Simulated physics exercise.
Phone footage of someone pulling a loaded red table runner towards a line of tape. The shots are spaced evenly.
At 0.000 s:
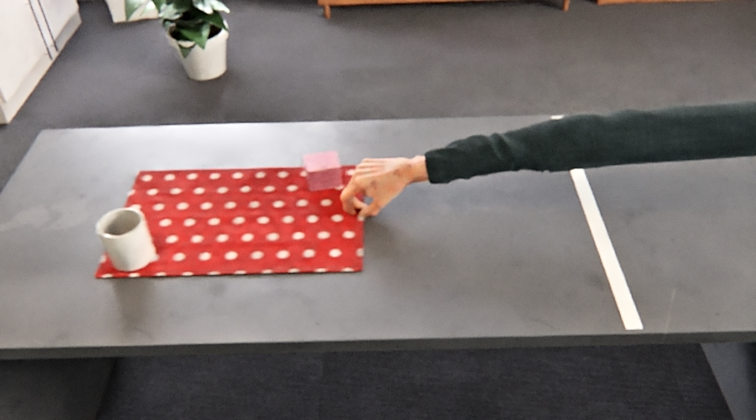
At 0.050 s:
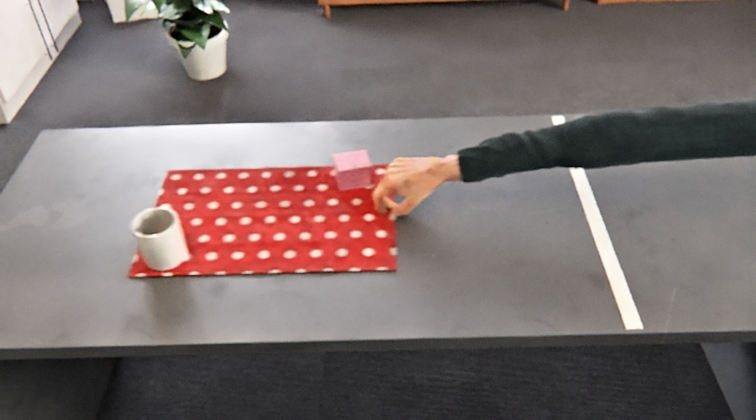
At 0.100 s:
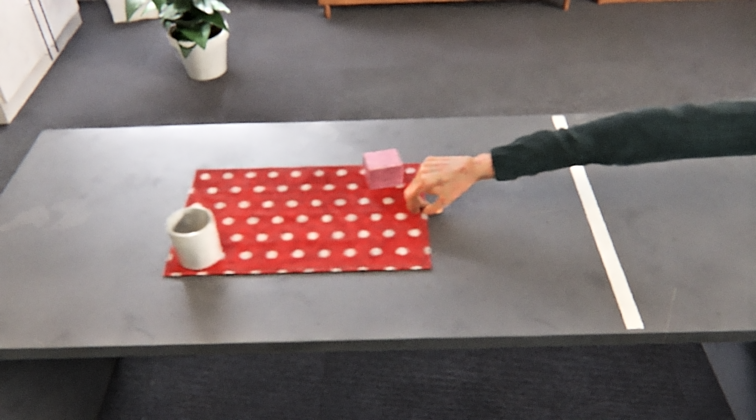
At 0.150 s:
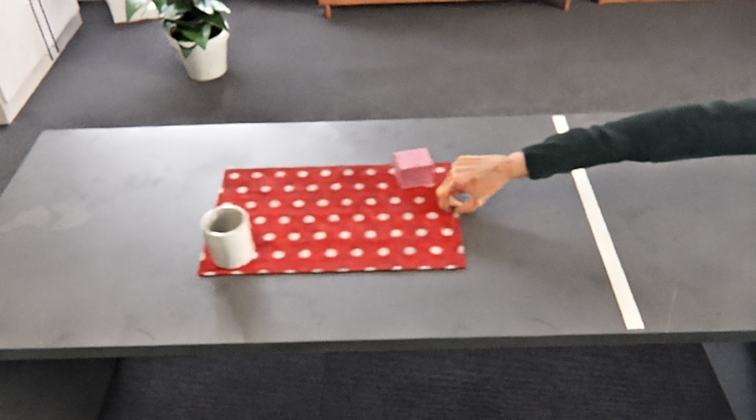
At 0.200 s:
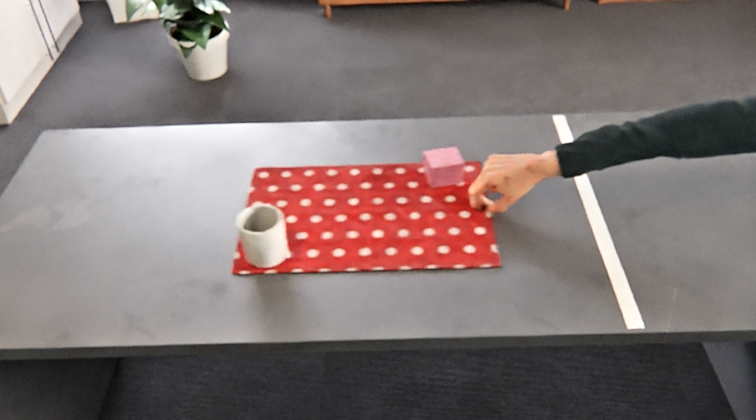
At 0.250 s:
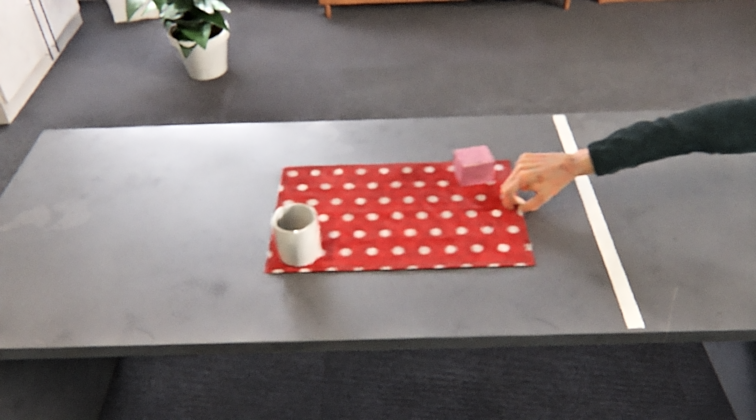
A red, white-dotted table runner slid steadily to the right across a dark table as a hand pulled its edge towards a pale strip of tape, with a white mug and a pink block riding along.
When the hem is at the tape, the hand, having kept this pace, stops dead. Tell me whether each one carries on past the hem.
The pink block carries on past it. The white mug stops short of it.
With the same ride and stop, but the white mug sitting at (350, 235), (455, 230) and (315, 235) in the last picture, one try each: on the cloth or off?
First try: It rides out the stop; second try: It gets flung off; third try: It rides out the stop.
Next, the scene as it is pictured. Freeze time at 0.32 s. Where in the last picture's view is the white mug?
Roughly at (345, 234) in the last view.
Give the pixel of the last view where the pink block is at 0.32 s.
Approximate spot: (516, 165).
After 0.32 s, hem short of the tape; pink block on the cloth near (516, 165); white mug on the cloth near (344, 234).
After 0.43 s, hem at the tape; pink block on the cloth near (576, 163); white mug on the cloth near (413, 232).
In the end, hem at the tape; pink block ahead of the hem near (656, 161); white mug on the cloth near (469, 230). The pink block leaves the cloth and the white mug stays on the cloth.
